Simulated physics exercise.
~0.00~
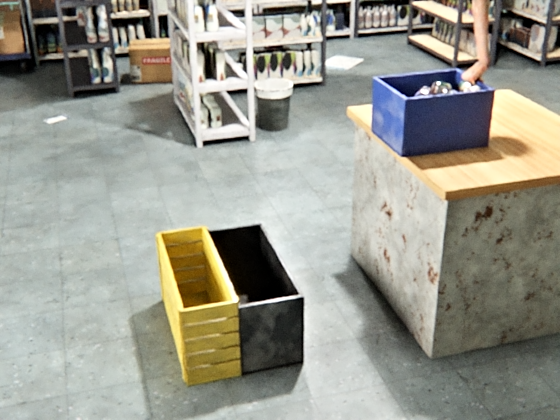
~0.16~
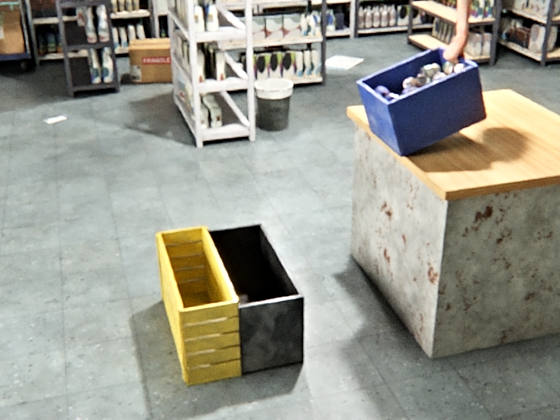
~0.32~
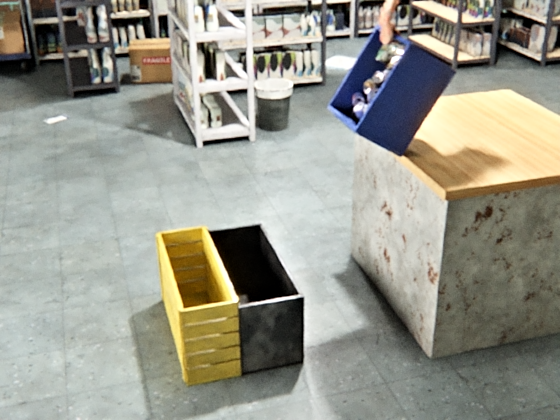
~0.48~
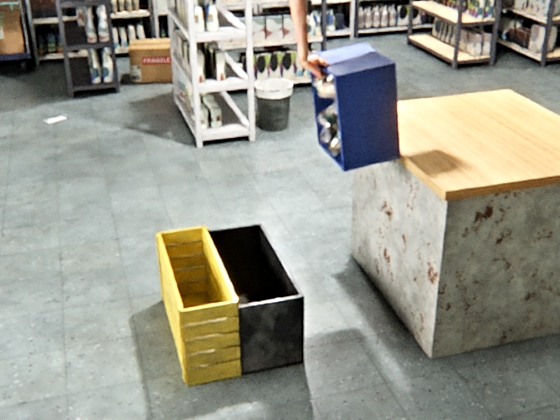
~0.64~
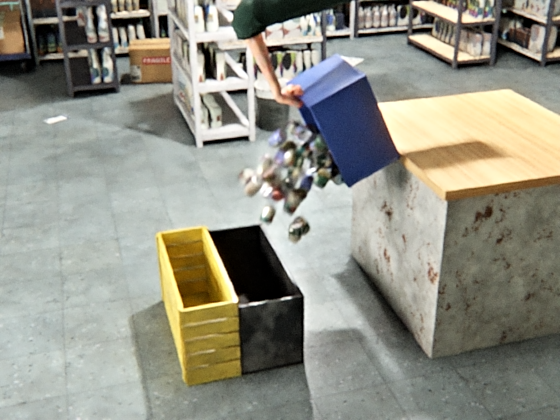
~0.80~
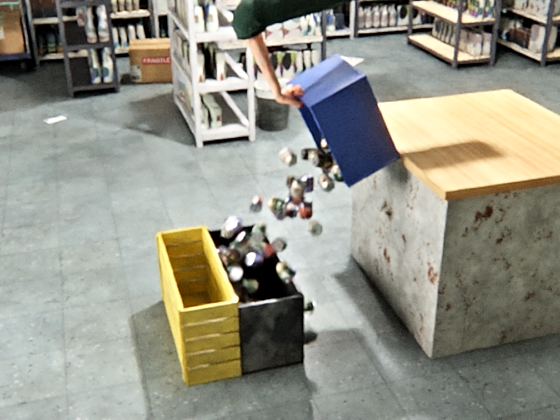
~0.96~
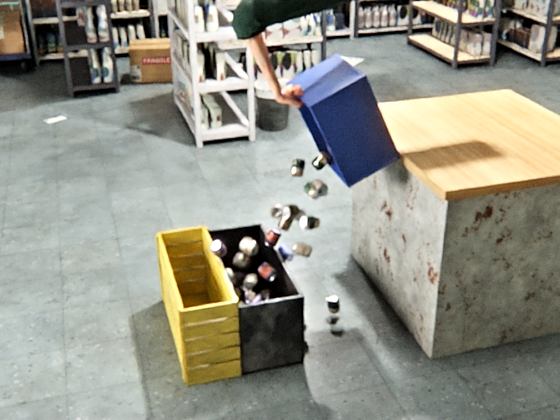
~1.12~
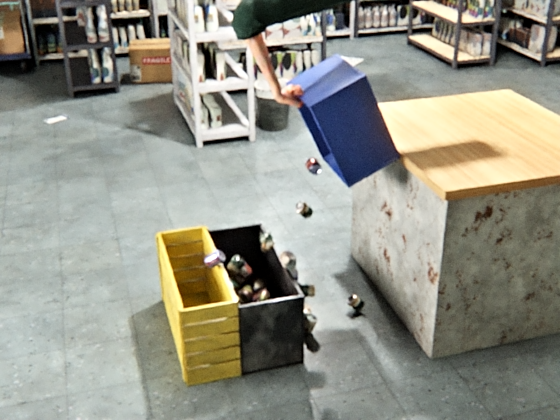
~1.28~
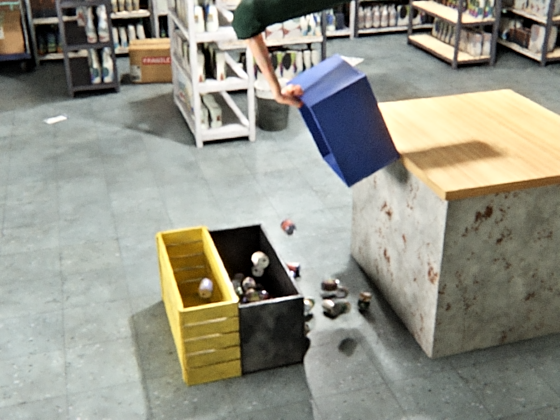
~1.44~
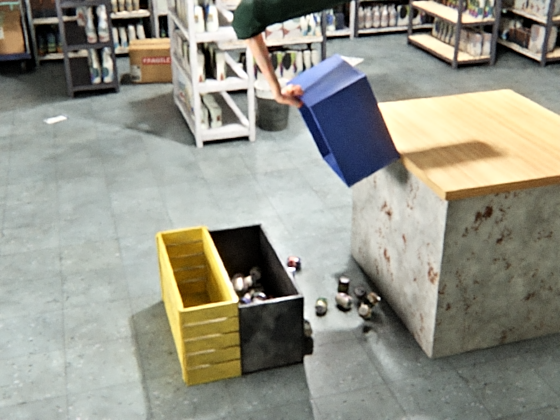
To begin with, a blue crate filled with small cans sits at the end of a wood-topped bench, a hand at its rim, while an empty black trough and a yellow tote stand side by side on the floor. The hand tips the crate leftward over the bench's edge until its open side points downward. Cans pour out in a loose stream, most dropping into the black trough. Several miss and scatter on the floor towards the bench, while a few reach the yellow tote. Finally, the emptied crate remains tilted, with cans lying in the trough and on the floor beside it.
